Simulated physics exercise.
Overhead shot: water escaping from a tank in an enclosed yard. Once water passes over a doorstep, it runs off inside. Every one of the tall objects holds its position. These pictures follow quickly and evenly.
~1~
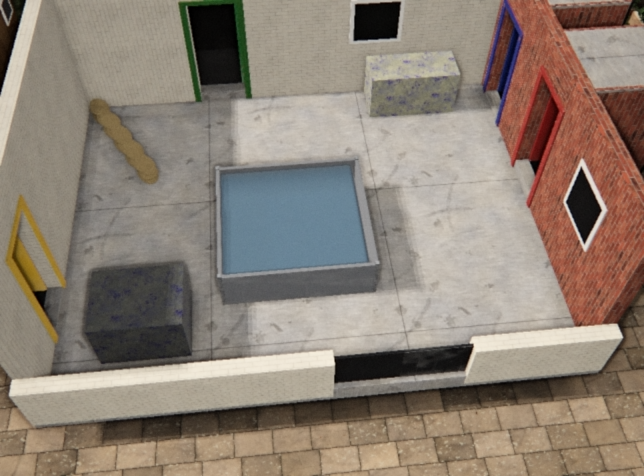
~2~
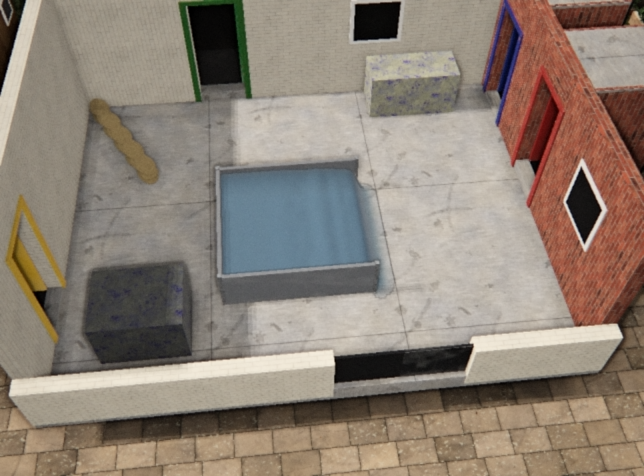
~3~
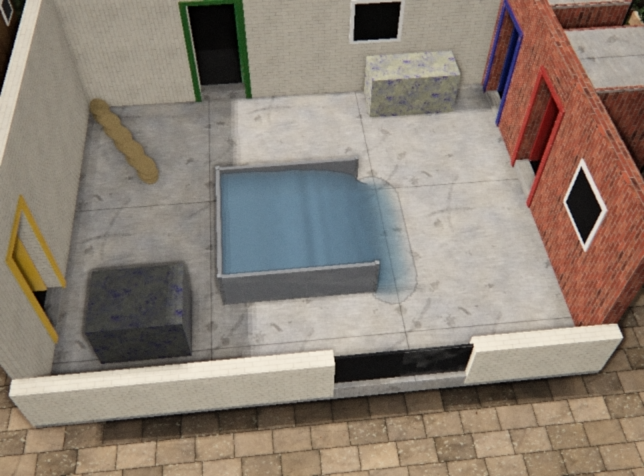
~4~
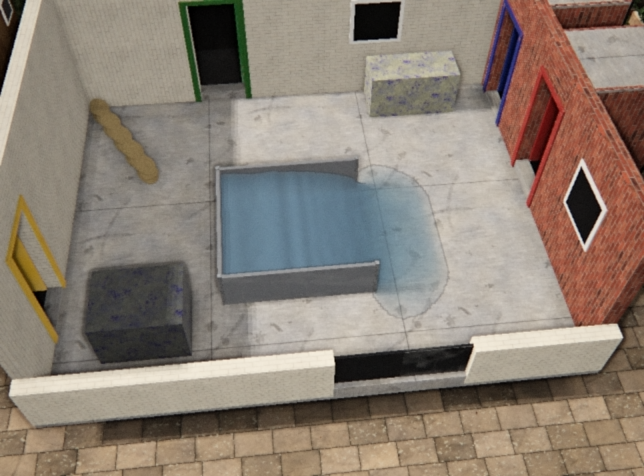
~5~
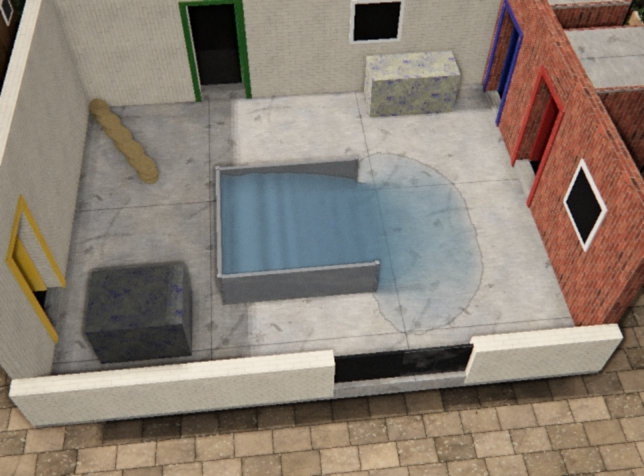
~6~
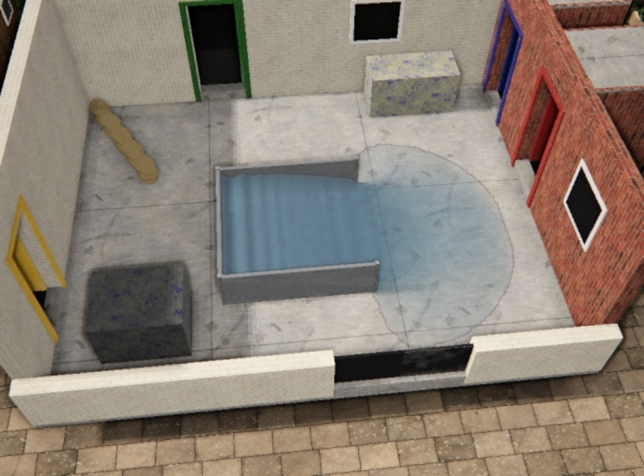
The footage shows a walled yard with a square tank of still water, a dark block and colored doorways; the tank's right side opens and water pours out, spreading rightward across the gray floor in a widening, rounded sheet.
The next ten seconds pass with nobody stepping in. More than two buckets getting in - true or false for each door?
Green door: False; blue door: True; yellow door: False; red door: True.
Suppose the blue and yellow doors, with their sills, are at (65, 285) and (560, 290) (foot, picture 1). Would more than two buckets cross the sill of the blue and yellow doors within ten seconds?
My reading: The blue door stays within the limit, the yellow door exceeds the limit.
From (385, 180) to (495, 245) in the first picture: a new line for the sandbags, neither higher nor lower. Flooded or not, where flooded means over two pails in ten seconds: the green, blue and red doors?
The green one does not overflow, the blue one overflows and the red one does not overflow.
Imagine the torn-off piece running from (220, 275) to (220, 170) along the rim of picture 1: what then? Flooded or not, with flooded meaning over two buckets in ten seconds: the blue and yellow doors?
Result - blue: Within bounds; yellow: Beyond the limit.
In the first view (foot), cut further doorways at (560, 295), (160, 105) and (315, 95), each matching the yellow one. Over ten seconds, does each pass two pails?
Door by door: Ends up above, ends up below, ends up below.
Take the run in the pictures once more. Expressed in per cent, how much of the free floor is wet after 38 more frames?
It should be close to 70 %.
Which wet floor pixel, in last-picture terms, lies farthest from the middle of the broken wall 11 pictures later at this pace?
I'd say near (476, 85).
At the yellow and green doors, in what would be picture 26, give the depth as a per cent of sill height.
I'd put the first at close to 0 per cent and the second at close to 0 per cent.
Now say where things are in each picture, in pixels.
Still water in the open tank at (293, 217), in the first picture.
Water pours out at (363, 228) and has run to (378, 295), in the second picture.
The front is at (397, 299), out from the gap at (363, 229), in the third picture.
Water pours out at (363, 230) and has run to (422, 307), in the fourth picture.
The front is at (462, 303), out from the gap at (363, 231), in the fifth picture.
Water pours out at (363, 231) and has run to (508, 262), in the sixth picture.
A moment on, water covers 35 % of the floor; the green door not reached, the blue door not reached, the yellow door not reached, the red door under two buckets in.
Next, water covers 35 % of the floor; the green door not reached, the blue door under two buckets in, the yellow door not reached, the red door over two buckets in.
Then, water covers 40 % of the floor; the green door not reached, the blue door over two buckets in, the yellow door not reached, the red door far over two buckets in.
Later, water covers 70 % of the floor; the green door wet at the sill, nothing in, the blue door far over two buckets in, the yellow door not reached, the red door far over two buckets in.
In the end, water covers 95 % of the floor; the green door wet at the sill, nothing in, the blue door far over two buckets in, the yellow door wet at the sill, nothing in, the red door far over two buckets in.
